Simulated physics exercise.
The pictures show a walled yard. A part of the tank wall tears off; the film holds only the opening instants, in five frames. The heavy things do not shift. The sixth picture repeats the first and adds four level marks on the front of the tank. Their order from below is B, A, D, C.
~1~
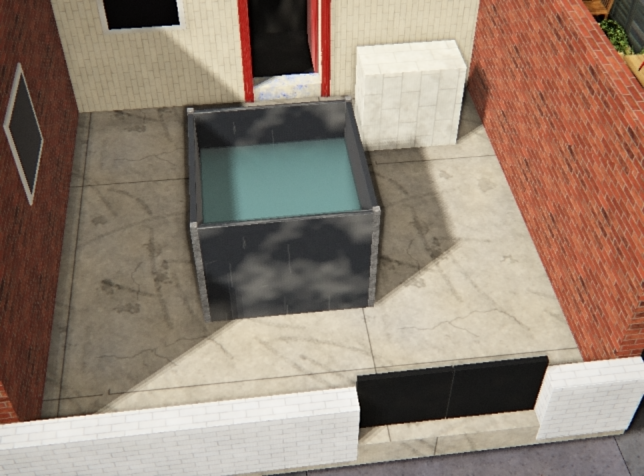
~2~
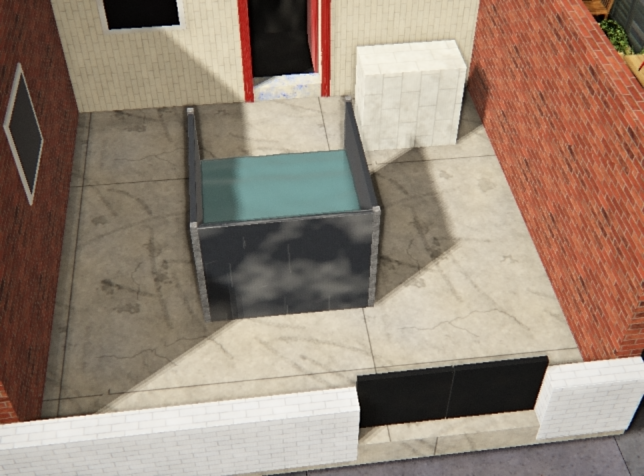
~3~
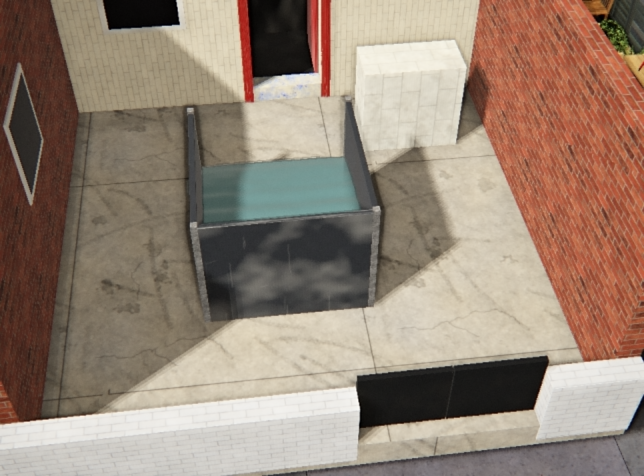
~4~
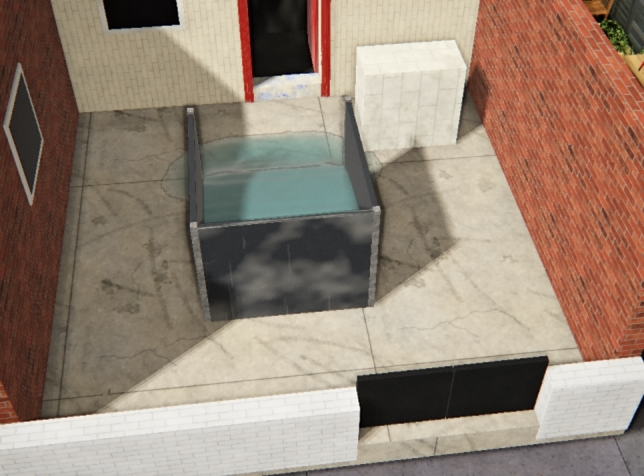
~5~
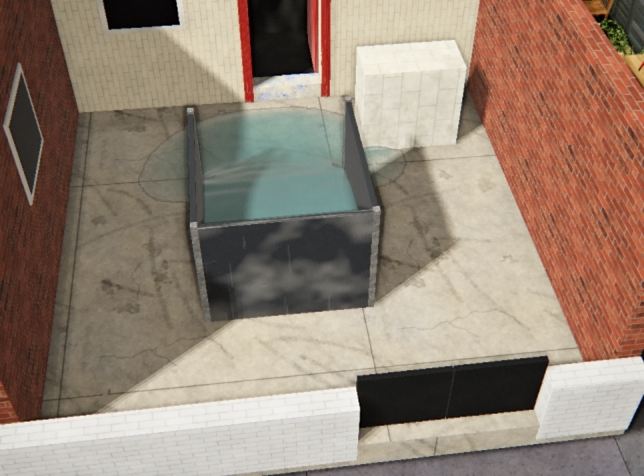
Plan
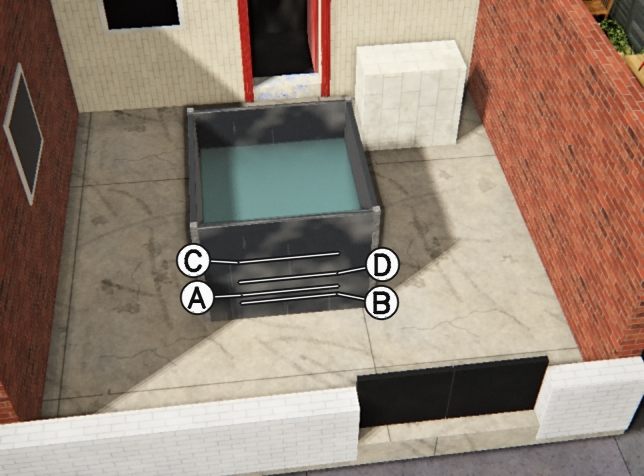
Water poured out of a dark square tank in a walled yard after its back wall vanished, first sinking a little inside, then spreading across the ground toward the red doorway and out to both sides.
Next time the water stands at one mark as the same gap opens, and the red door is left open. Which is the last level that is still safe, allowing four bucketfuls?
I would pick line A.
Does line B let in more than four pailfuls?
No, not at all.
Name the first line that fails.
D.
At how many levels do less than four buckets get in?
Two of them.
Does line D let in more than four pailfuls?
Yes, it does.
In white, A at (289, 290); B at (290, 298); C at (288, 257); D at (289, 277); from the bottom up B, A, D, C.
Choosing A, a splash gets over, under a bucket.
Choosing B, nothing gets over.
Choosing C, dozens of bucketfuls pour in.
Choosing D, about 8 bucketfuls get in.
